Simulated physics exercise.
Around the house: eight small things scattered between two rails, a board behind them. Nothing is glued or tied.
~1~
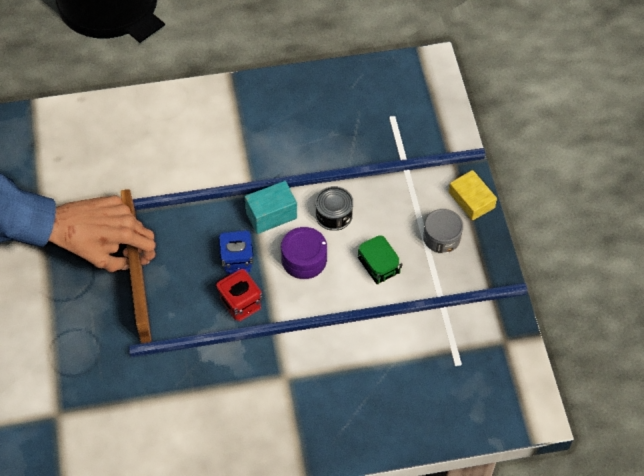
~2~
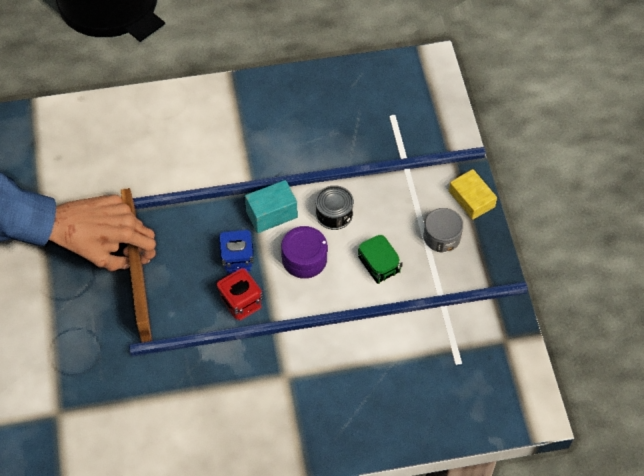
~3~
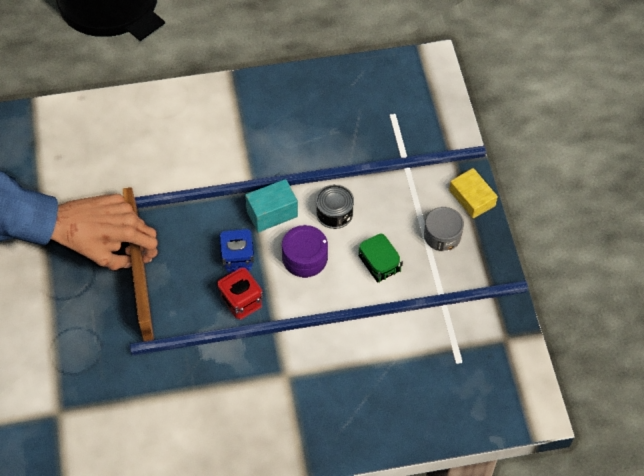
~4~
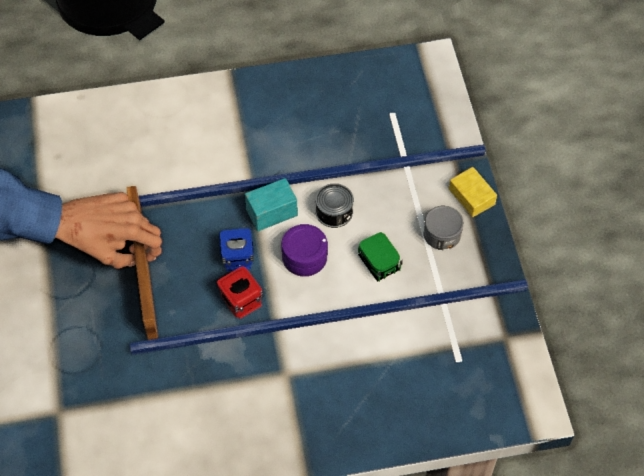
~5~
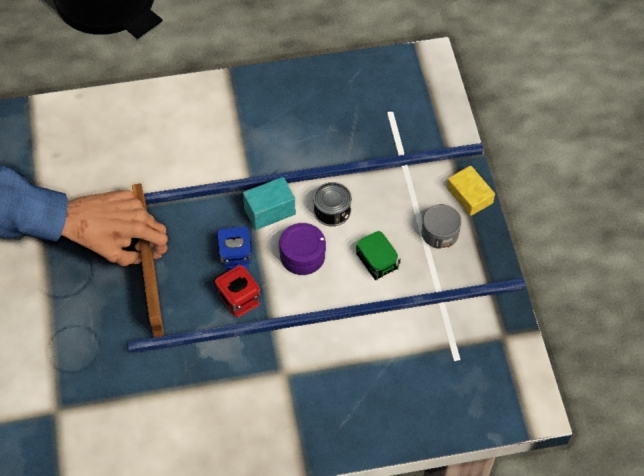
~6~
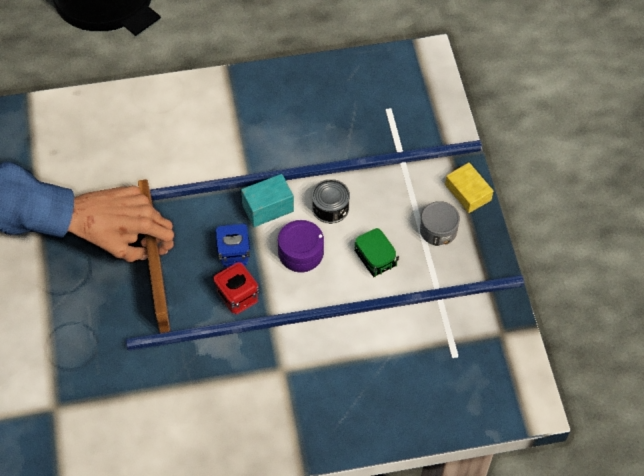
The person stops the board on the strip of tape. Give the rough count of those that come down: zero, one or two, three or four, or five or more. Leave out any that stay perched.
Here the number that fall off is one or two.
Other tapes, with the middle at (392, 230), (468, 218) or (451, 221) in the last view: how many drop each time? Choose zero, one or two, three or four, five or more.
One after another: Zero; 5 or more; either three or four.
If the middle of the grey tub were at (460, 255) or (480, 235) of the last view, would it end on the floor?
Place by place, it survives; holds on.
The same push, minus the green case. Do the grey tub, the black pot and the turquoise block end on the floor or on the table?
The grey tub drops off; the black pot holds on; the turquoise block survives.
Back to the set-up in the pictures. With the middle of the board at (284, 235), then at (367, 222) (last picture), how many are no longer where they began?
6 and 7.
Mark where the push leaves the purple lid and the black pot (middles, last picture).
First (473, 219), then (472, 177).
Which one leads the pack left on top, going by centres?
That is the black pot.
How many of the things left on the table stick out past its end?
Overhanging: 0.
Soon after, none off yet; yellow block at rest near (469, 188); grey tub at rest near (440, 224); green case at rest near (376, 253).
After that, none off yet; yellow block at rest near (469, 188); grey tub at rest near (440, 224); green case displaced about its own width near (401, 255).
And then, none off yet; yellow block moving near (476, 185); grey tub displaced about its own width near (476, 219); green case displaced well along near (444, 262).
In the end, the number that fall off is one or two; gone, grey tub and yellow block.
